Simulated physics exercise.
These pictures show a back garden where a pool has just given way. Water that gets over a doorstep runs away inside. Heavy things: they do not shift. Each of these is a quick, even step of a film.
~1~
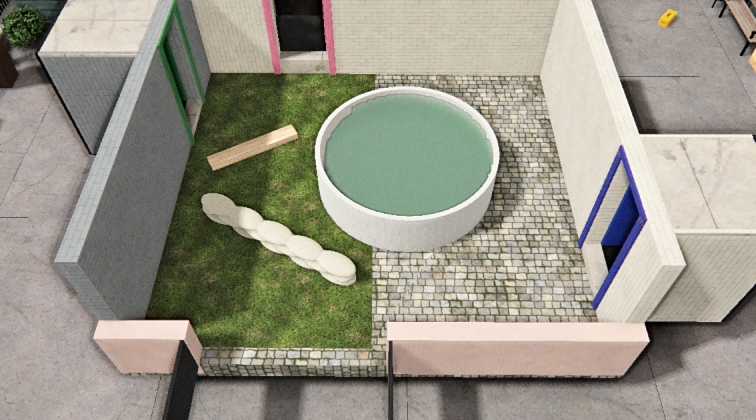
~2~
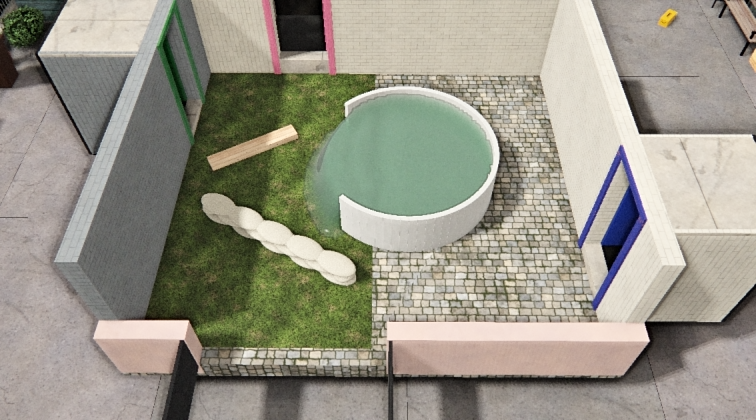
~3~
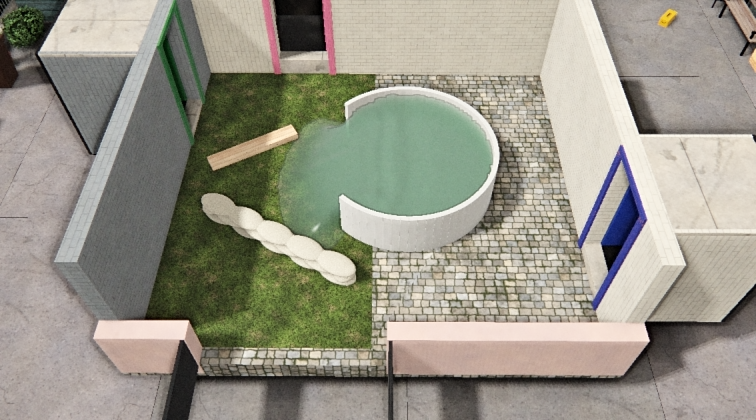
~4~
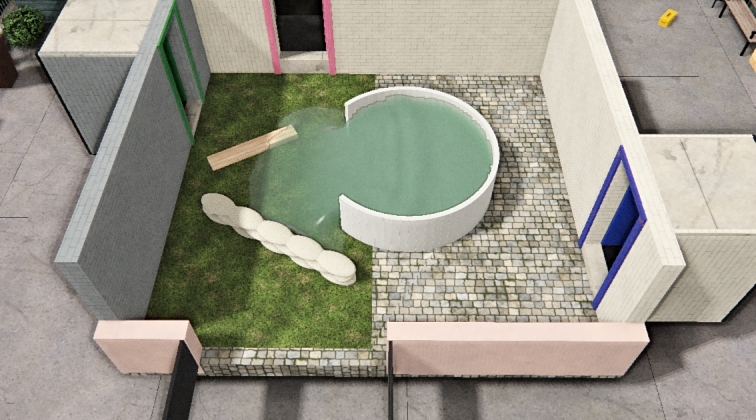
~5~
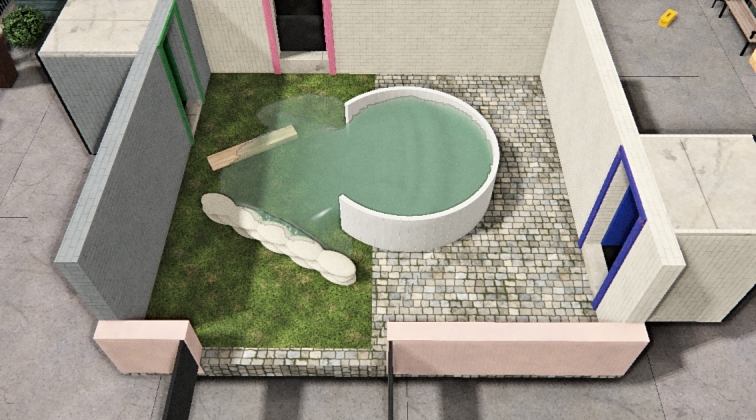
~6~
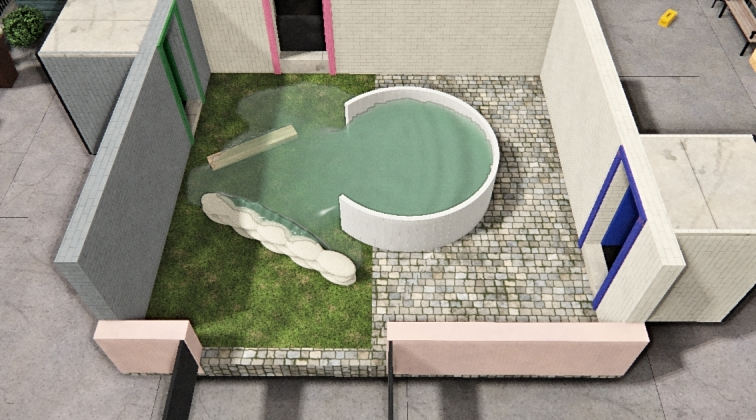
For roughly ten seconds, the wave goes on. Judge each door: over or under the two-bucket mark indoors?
My call: Green door, over; blue door, under; pink door, under.
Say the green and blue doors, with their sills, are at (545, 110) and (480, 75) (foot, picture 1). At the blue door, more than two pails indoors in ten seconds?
The blue falls short.
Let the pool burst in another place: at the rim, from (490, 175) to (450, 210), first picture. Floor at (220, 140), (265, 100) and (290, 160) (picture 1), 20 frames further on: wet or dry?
The first spot is spared, the second spared, the third spared.
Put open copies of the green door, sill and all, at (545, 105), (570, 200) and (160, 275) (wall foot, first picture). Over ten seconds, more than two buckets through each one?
Door by door, it goes clears the line, misses the line, misses the line.
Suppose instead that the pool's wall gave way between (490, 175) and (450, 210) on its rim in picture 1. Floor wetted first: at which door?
It's the one in blue that is reached before the others.
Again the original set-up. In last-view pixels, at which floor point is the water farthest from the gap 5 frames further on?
Approximate pixel: (221, 75).
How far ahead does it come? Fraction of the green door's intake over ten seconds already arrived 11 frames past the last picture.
Result: 15 % of the ten-second total.
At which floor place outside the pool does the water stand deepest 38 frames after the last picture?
Near (533, 78).
A moment on, water covers 30 % of the floor; the green door wet at the sill, nothing in, the blue door not reached, the pink door wet at the sill, nothing in.
Next, water covers 45 % of the floor; the green door under two buckets in, the blue door not reached, the pink door wet at the sill, nothing in.
Then, water covers 65 % of the floor; the green door over two buckets in, the blue door not reached, the pink door wet at the sill, nothing in.
Later, water covers 90 % of the floor; the green door far over two buckets in, the blue door wet at the sill, nothing in, the pink door wet at the sill, nothing in.
In the end, water covers 95 % of the floor; the green door far over two buckets in, the blue door under two buckets in, the pink door wet at the sill, nothing in.
